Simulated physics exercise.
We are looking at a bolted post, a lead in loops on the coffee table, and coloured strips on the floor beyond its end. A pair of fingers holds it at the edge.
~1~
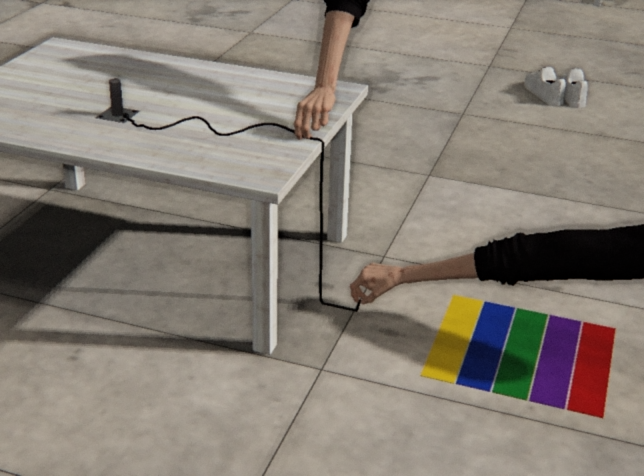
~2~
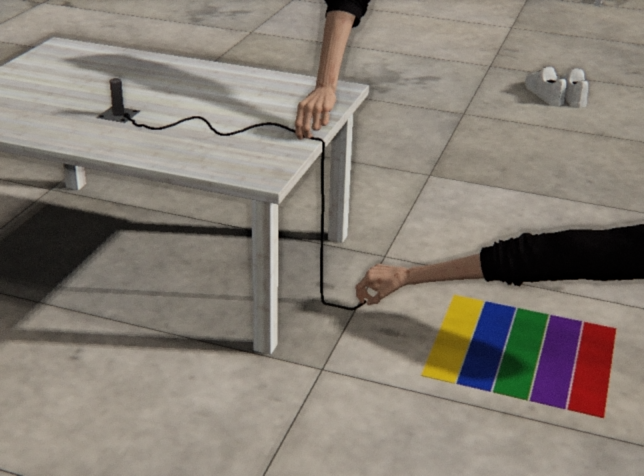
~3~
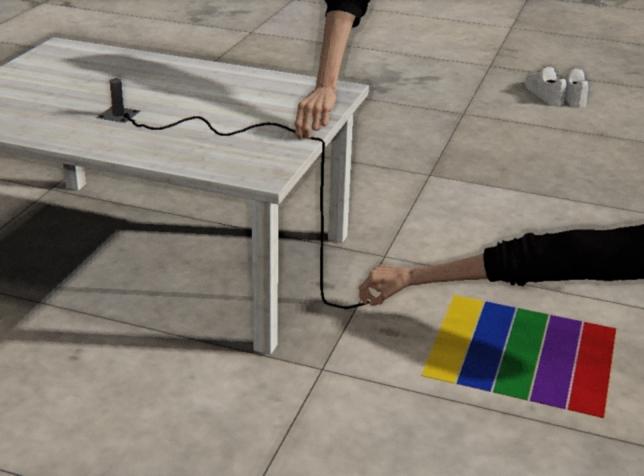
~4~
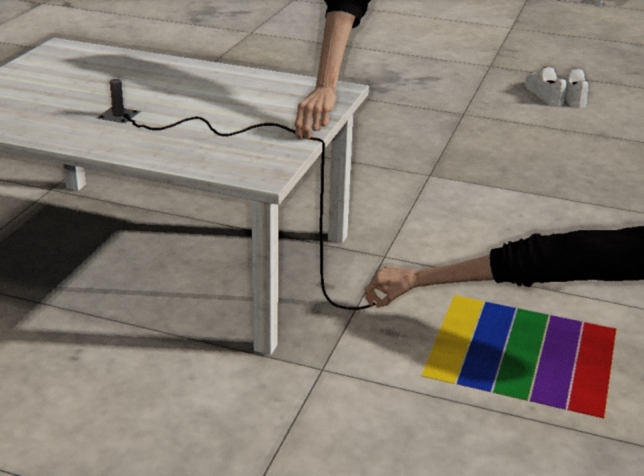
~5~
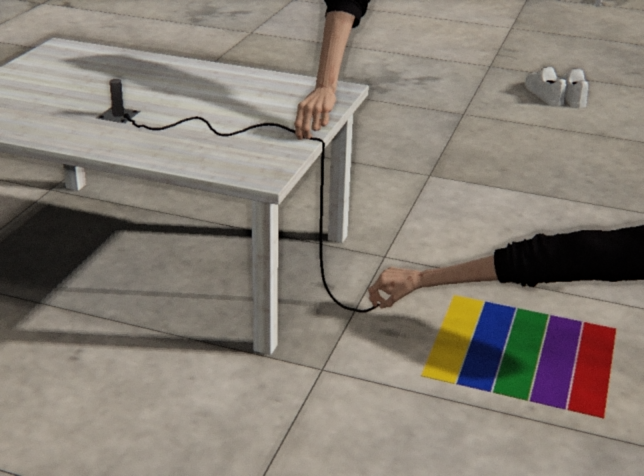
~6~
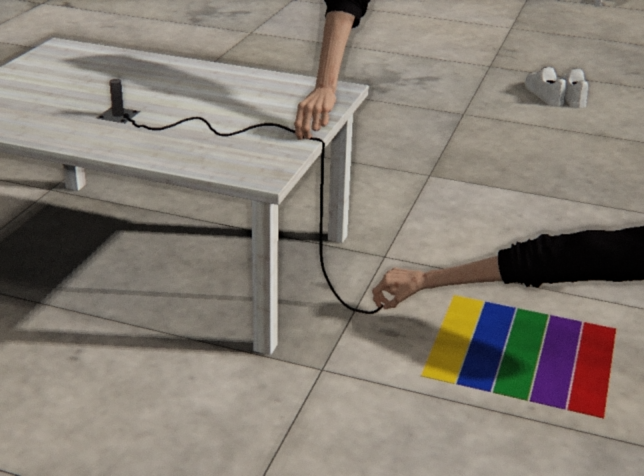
Hand near the floor drawing the end of a black cord slightly right, while another hand holds it at the table's edge.
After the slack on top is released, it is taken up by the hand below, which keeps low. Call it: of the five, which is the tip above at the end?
The purple strip.
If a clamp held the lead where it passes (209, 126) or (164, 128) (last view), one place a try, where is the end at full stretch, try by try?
Per try (px, approx.): (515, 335); (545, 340).
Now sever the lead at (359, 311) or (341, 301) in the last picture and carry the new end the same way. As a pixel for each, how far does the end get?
In that order: (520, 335) and (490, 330).
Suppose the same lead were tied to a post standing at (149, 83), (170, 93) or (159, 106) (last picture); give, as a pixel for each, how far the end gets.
About (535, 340), (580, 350) and (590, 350).
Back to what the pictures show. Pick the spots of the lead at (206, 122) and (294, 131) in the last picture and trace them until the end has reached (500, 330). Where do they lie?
Positions: (235, 129) for the first, (328, 174) for the second.
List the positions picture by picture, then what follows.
In the first frame, end (360, 300); yellow (443, 363); blue (478, 371); green (514, 379); purple (551, 388); red (588, 396).
In the second frame, end (366, 301); lead through (143, 126) (206, 122) (262, 124) (323, 148) (323, 219) (321, 284).
In the third frame, end (369, 302).
In the fourth frame, end (375, 304); lead through (143, 126) (206, 122) (262, 125) (323, 149) (321, 219) (323, 285).
In the fifth frame, end (379, 304).
In the sixth frame, end (383, 305); lead through (143, 126) (206, 122) (262, 125) (323, 149) (321, 220) (330, 285).
Soon after, end near (500, 330); over blue.
Then, end near (538, 339); over green.
At full stretch, end near (560, 343); over purple. It gets as far as the purple strip.
